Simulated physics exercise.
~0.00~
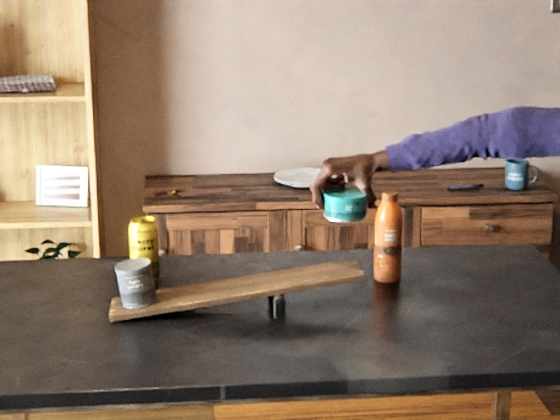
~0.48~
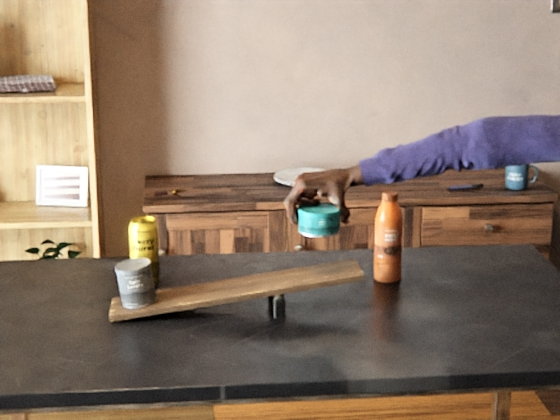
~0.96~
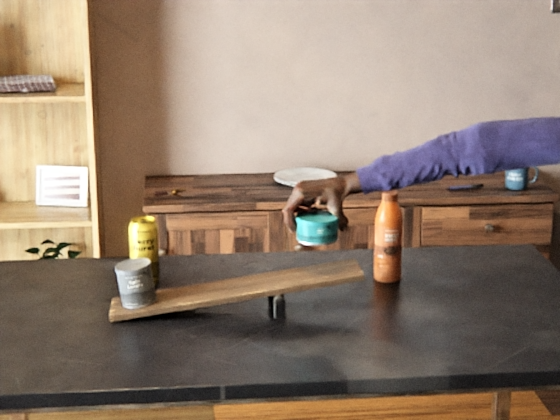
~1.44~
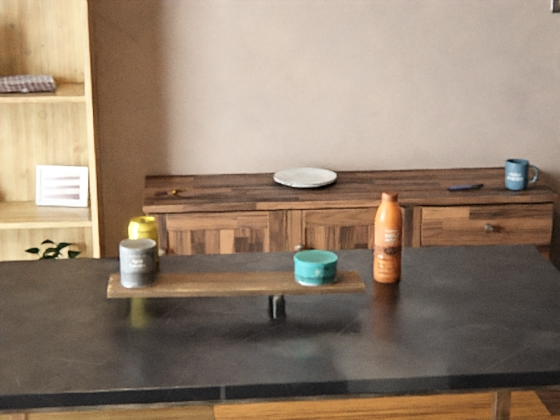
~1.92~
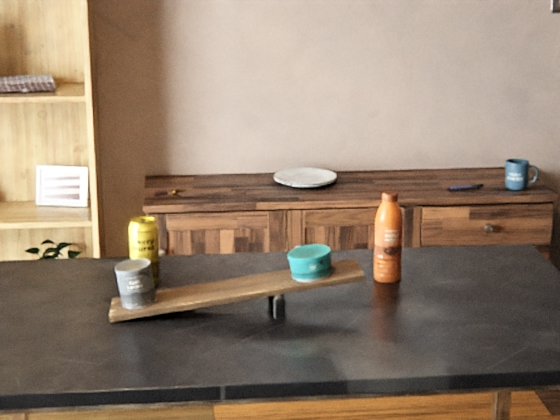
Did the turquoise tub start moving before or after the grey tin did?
The turquoise tub moved first, carried by the hand while the grey tin sat still. The tin only rose once the tub had been let go on the plank.
